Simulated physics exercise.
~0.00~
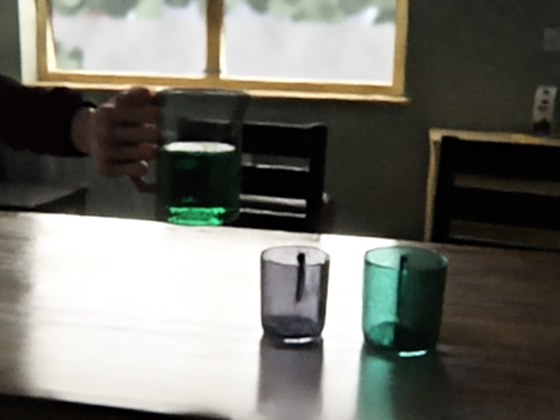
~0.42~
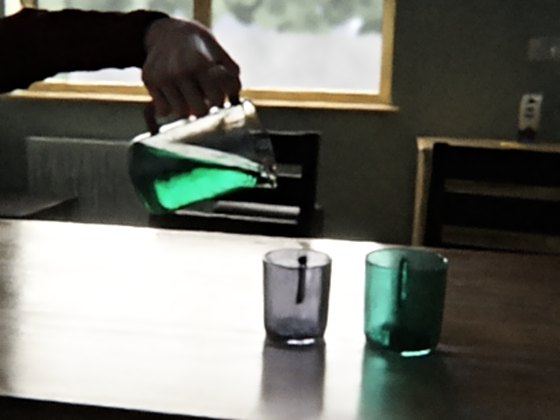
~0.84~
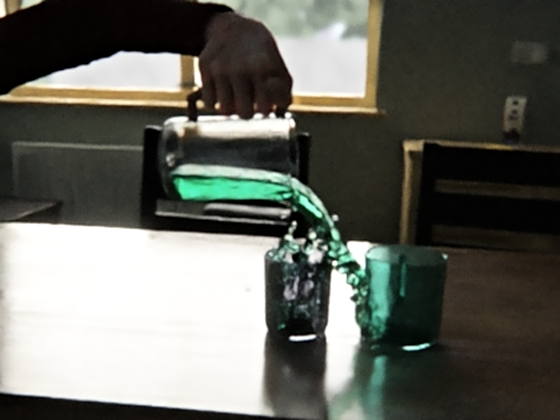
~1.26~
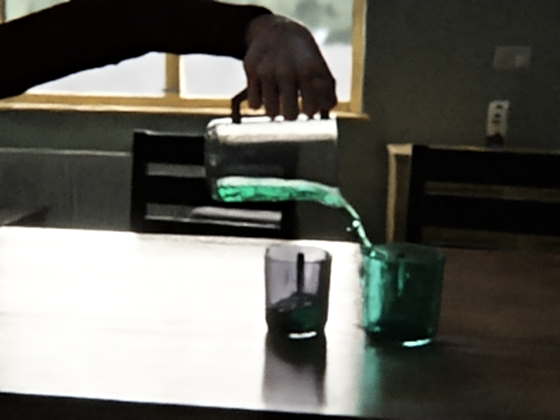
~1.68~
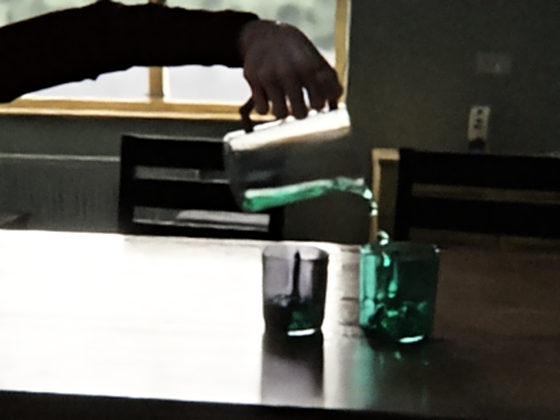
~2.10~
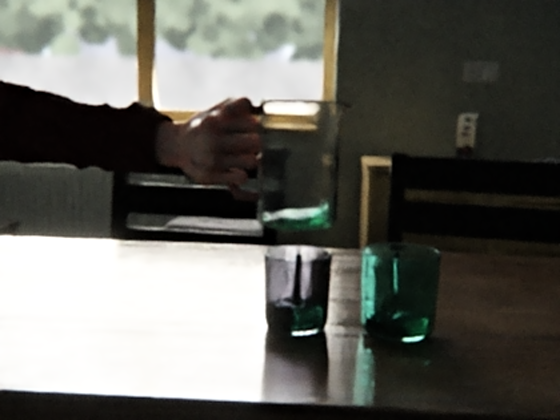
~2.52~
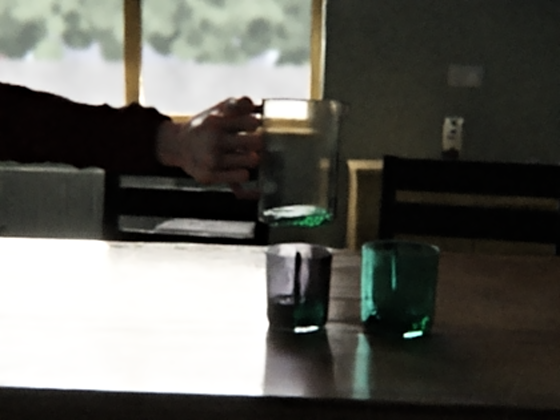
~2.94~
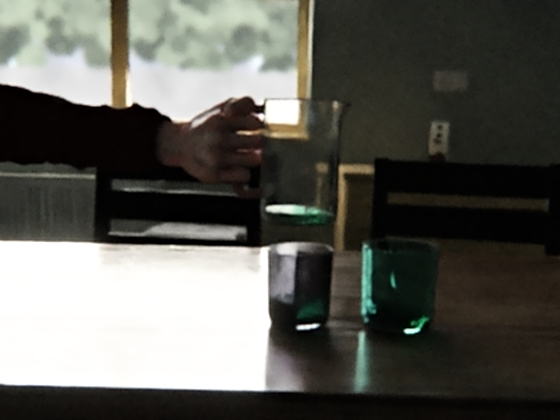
A hand tips a jug of green water over two mugs, then rights it.
